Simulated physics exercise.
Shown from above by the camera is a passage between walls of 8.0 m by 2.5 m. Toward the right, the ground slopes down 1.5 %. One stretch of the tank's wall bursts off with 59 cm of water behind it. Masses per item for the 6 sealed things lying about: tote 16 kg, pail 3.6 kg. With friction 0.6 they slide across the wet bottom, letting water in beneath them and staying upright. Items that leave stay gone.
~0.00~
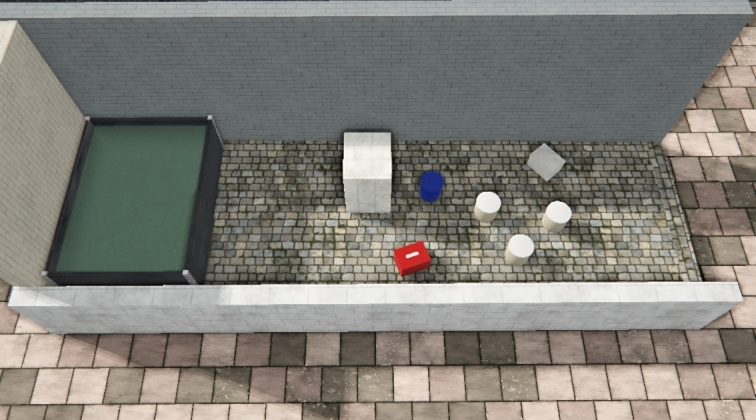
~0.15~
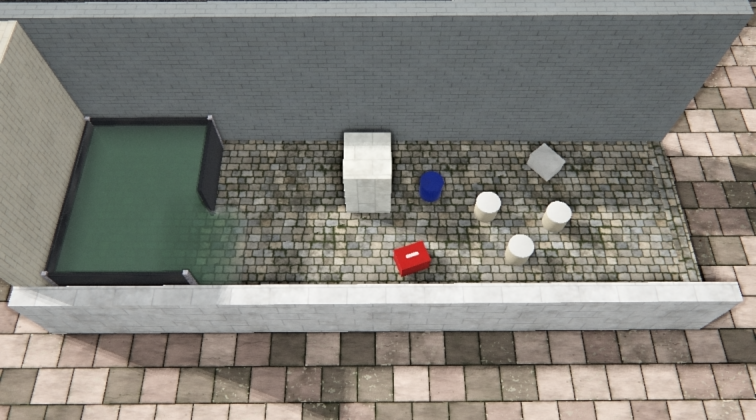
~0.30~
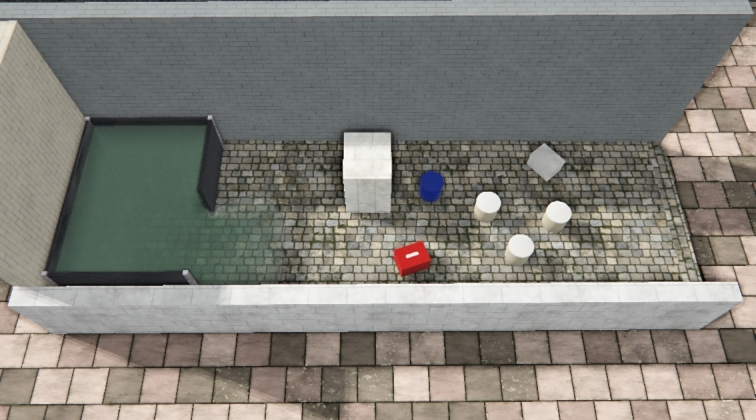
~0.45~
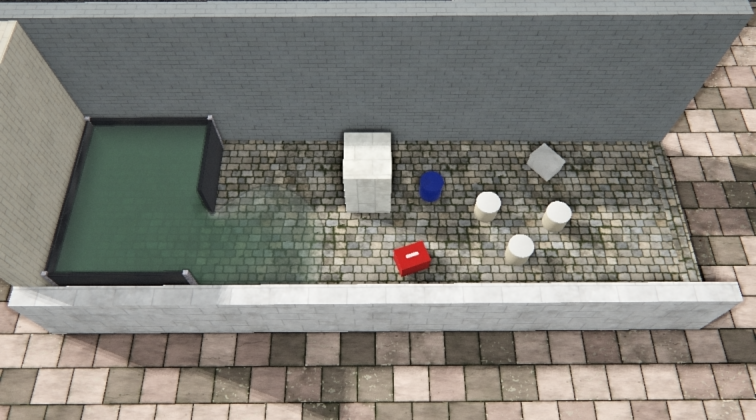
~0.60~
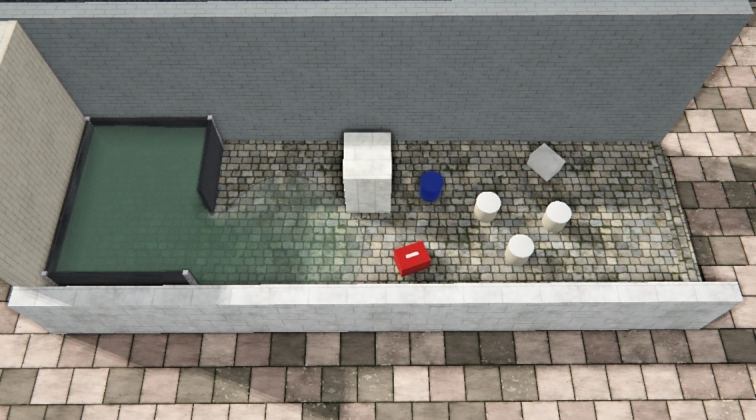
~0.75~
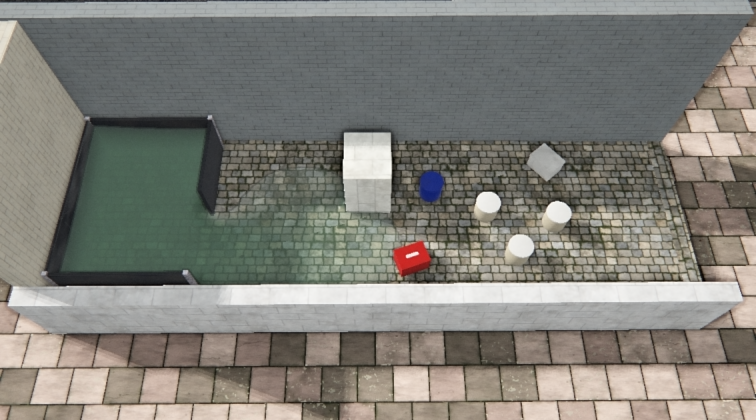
A narrow cobbled passage between a tall grey wall and a low pale wall is seen from above by a still camera. A dark-sided tank of green water fills the left end, with a white block, a blue pail, a red tote, three white cylinders and a grey slab to its right. Part of the tank's right side opens and water spreads rightward across the cobbles, while the objects stay put.
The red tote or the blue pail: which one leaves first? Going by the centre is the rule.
The red one.
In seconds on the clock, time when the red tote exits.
Around 3.5 seconds.
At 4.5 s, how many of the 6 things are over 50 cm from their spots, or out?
Count: 6.
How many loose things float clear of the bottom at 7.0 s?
Total: 0.
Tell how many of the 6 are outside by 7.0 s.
The number is 5.
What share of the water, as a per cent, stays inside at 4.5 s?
72 % or so.
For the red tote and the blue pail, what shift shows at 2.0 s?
140 and 0 cm or so by then.
After 2.0 s the red tote is near (520, 249), 1.4 m from its start, aground; the blue pail is near (432, 181), 0.0 m from its start, aground; 0 of 6 are out; 0 afloat.
After 4.5 s the red tote has gone out (at 3.5 s); the blue pail is near (514, 148), 1.3 m from its start, afloat; 4 of 6 are out; 1 afloat.
After 7.0 s the red tote has gone out (at 3.5 s); the blue pail has gone out (at 6.7 s); 5 of 6 are out; 0 afloat.
After 10.0 s the red tote has gone out (at 3.5 s); the blue pail has gone out (at 6.7 s); 5 of 6 are out; 0 afloat.
